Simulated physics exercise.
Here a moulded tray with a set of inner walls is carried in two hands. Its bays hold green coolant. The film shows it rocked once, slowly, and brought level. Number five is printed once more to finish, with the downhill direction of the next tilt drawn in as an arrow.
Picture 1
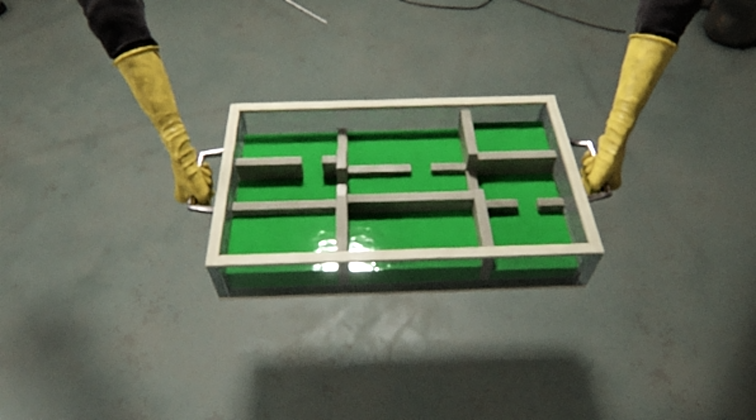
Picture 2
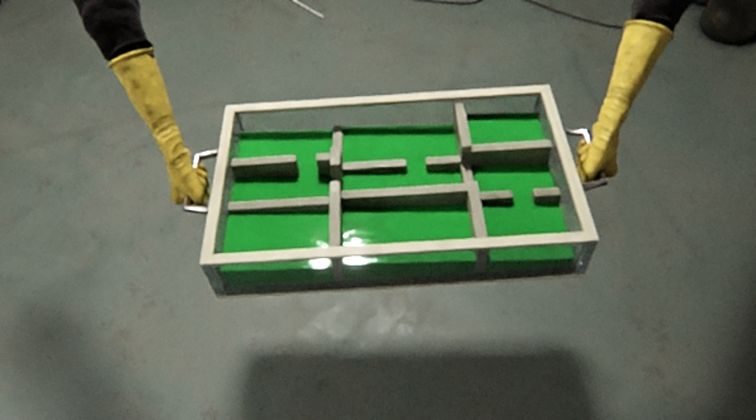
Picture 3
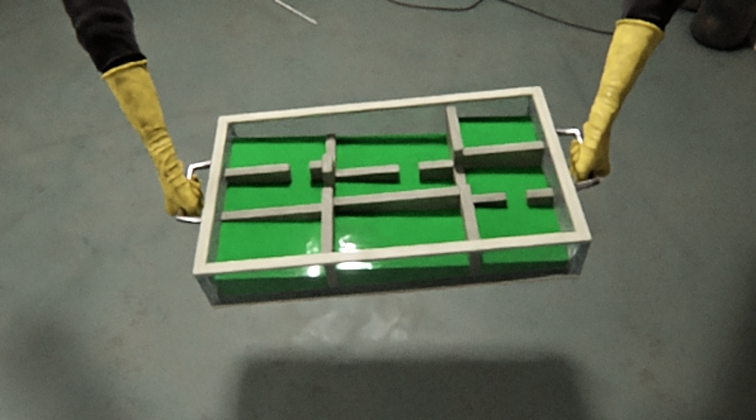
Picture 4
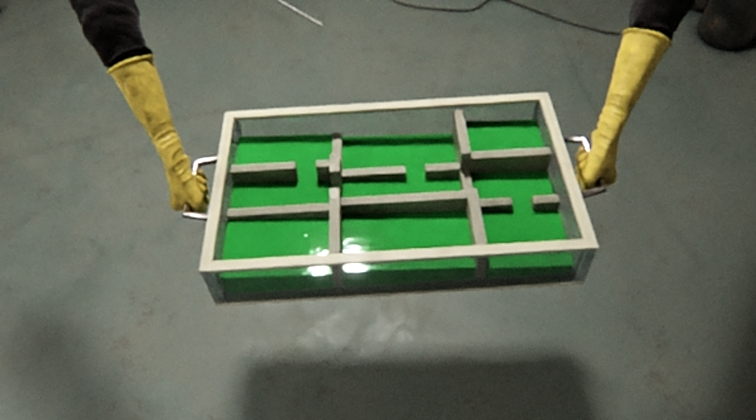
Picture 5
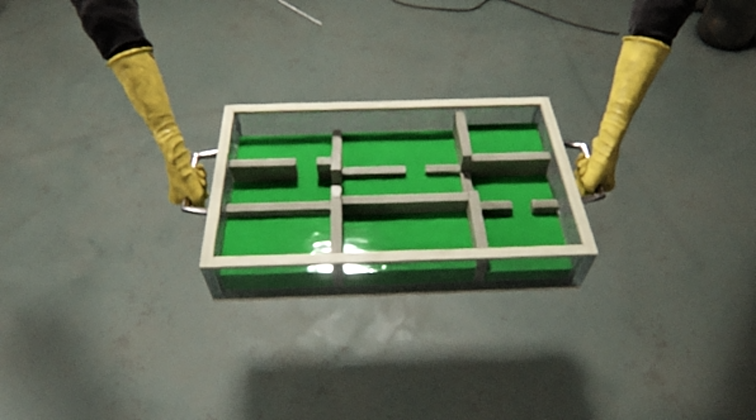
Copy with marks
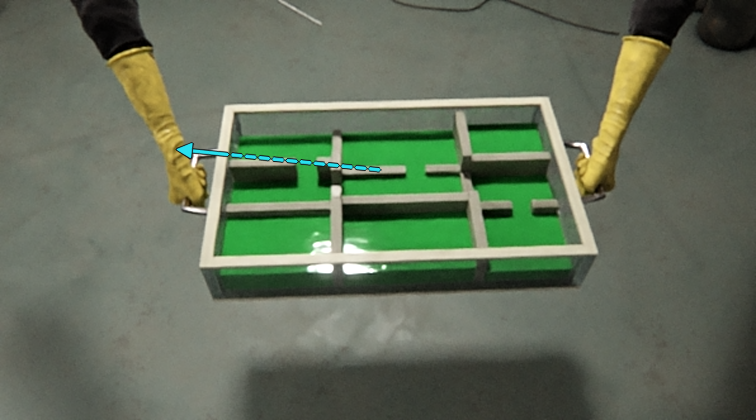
At the start, two yellow-gloved hands hold a rectangular tray level by its side handles, green liquid lying in the bays between its inner walls. The hands tip it slightly down to the left, the liquid staying between the walls, then bring it back to level.
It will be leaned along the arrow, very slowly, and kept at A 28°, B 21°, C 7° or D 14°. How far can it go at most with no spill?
Angle D.
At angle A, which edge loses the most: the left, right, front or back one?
Over the left one.
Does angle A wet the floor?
Yes, it does.
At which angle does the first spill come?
It is B.
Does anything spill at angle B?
Yes, that goes wrong.
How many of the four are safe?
Two of the four.
The arrow ends at (182, 149).
Choosing A, about 33 % goes over the rim.
Choosing B, about 10 % goes over the rim.
Choosing C, nothing spills; the front middle bay holds the most.
Choosing D, nothing spills; the front left bay holds the most.
